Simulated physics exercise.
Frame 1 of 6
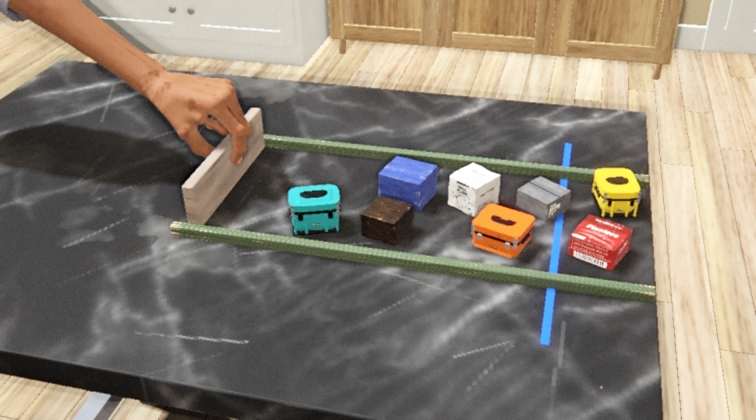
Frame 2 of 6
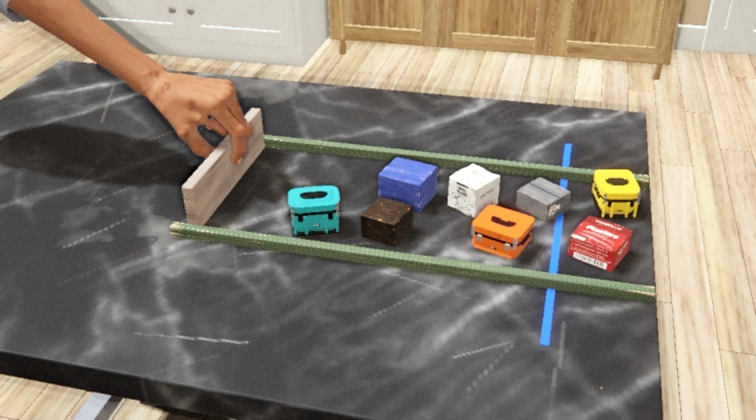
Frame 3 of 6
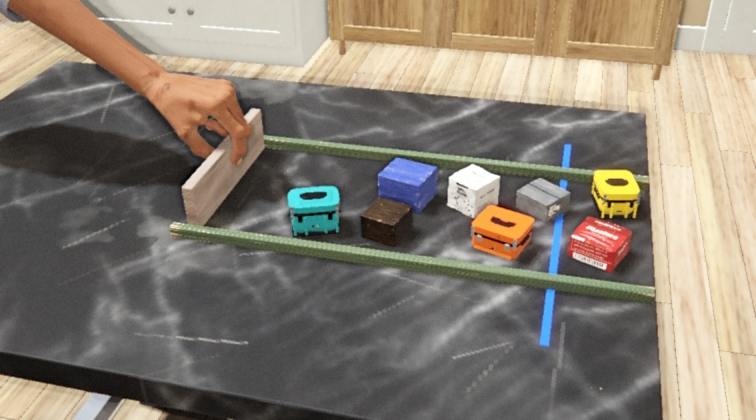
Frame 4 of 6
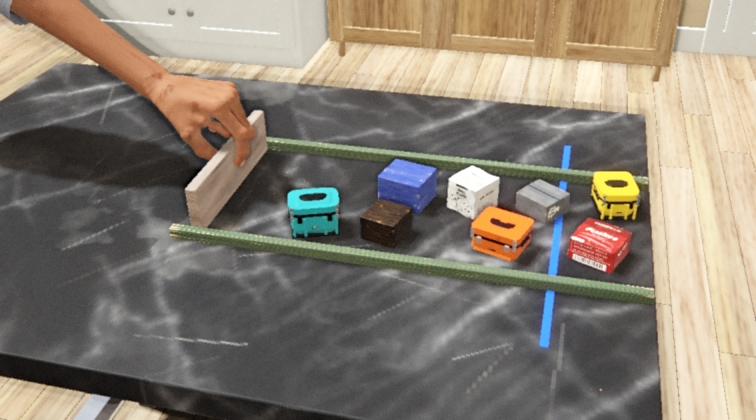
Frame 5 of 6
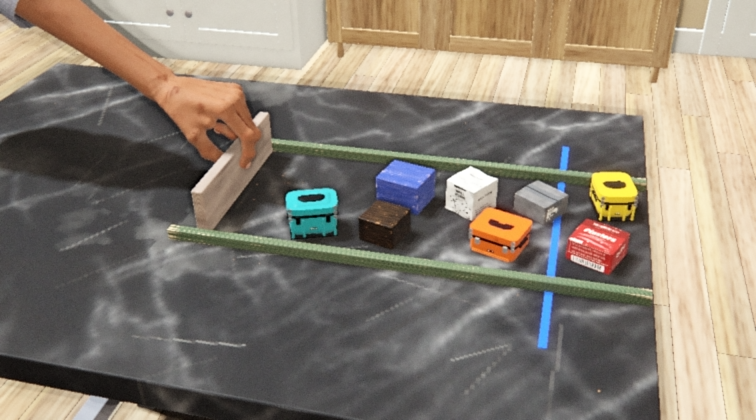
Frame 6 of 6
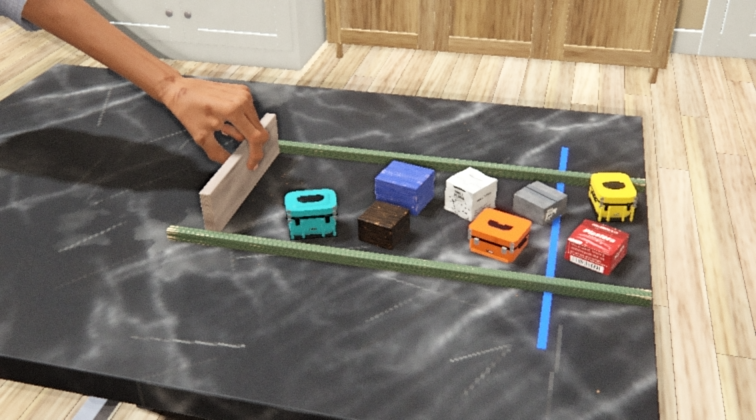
On a dark marbled tabletop, a hand held a pale board upright between two green rods and slid it slightly to the right toward eight small boxes and cases, which barely moved.
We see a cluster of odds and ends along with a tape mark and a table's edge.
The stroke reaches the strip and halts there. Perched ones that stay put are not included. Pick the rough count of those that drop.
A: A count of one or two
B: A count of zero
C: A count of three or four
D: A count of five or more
C, A count of three or four.
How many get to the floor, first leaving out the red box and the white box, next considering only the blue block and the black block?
Counts - first: 1, second: 1.
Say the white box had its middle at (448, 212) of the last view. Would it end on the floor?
Here it holds its spot.
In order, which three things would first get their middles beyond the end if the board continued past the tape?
The red box, the orange case, then the grey box.
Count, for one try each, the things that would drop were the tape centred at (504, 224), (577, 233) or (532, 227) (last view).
It would be 1, 3 and 1.
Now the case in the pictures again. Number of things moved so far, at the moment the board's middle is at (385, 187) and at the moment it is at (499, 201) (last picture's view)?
Well, it's 3 at the first one and 8 at the second.
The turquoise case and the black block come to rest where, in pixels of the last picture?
Taking them in turn, first comes (579, 253), then (627, 255).
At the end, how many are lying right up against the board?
At rest, 2 are in contact.
Early on, none off yet; yellow case at rest near (612, 197); red box at rest near (597, 247); grey box at rest near (540, 203).
A while later, none off yet; yellow case travelled a little near (625, 198); red box leaning well over near (675, 263); grey box travelled well along near (615, 228).
Finally, the number that fall off is three or four; lost, orange case, grey box and red box.
